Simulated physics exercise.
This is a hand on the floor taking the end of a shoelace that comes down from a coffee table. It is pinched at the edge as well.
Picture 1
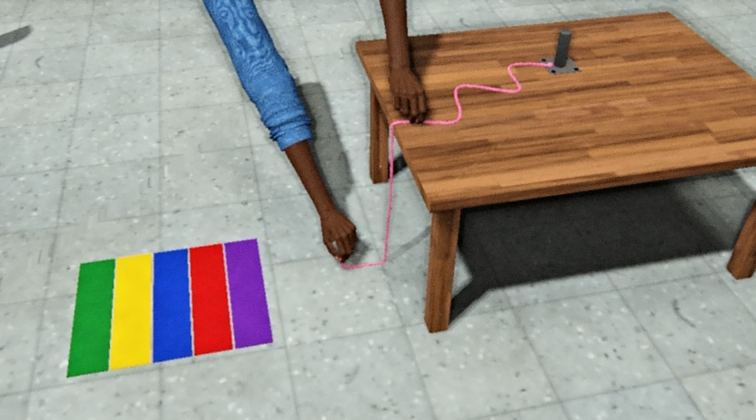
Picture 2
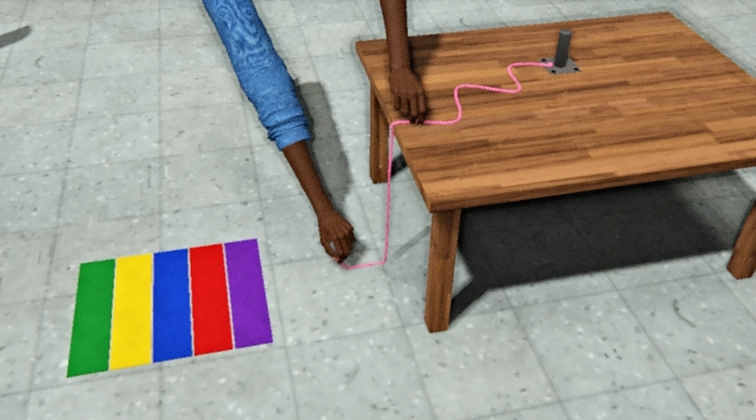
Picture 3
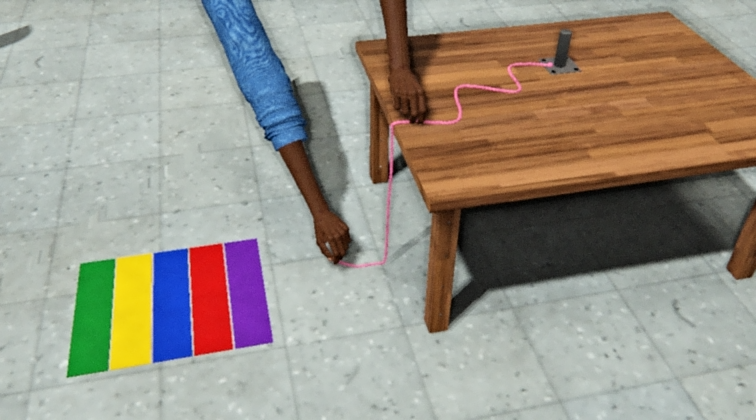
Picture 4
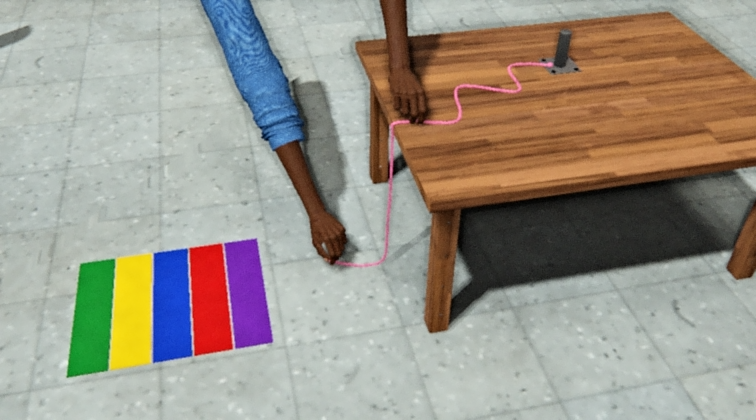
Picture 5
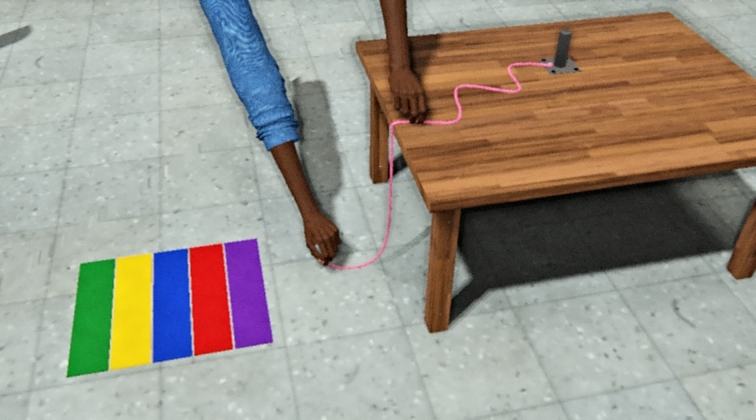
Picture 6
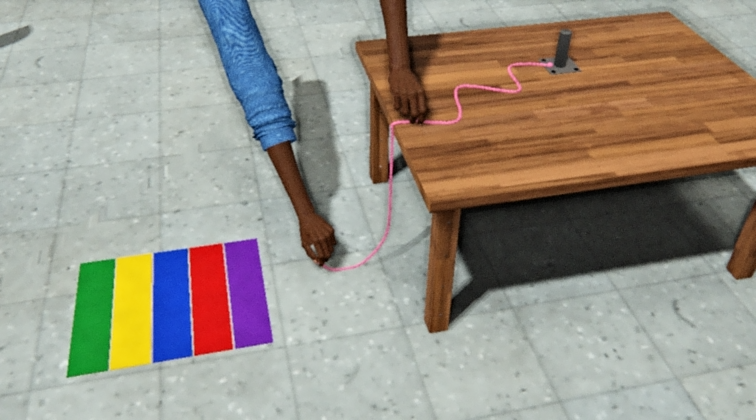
Hand on the floor slowly drawing the end of a pink shoelace slightly left while another hand pinches it at the table edge.
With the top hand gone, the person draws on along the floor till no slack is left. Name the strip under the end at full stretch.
Over yellow.
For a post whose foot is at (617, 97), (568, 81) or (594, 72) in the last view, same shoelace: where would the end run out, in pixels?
Try by try, around (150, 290), (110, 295) and (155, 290).
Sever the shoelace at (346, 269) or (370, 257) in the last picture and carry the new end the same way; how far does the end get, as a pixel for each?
About (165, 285) and (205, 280).
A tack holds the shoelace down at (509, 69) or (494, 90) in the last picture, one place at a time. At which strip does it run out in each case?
It would be yellow; blue.
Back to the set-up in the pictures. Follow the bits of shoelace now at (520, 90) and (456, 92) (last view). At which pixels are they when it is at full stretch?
About (478, 88), and the other about (417, 107).
Soon after, end near (191, 282); over red.
After that, end near (149, 288); over yellow.
At the stop, end near (123, 292); over yellow. The end stops over the yellow strip.
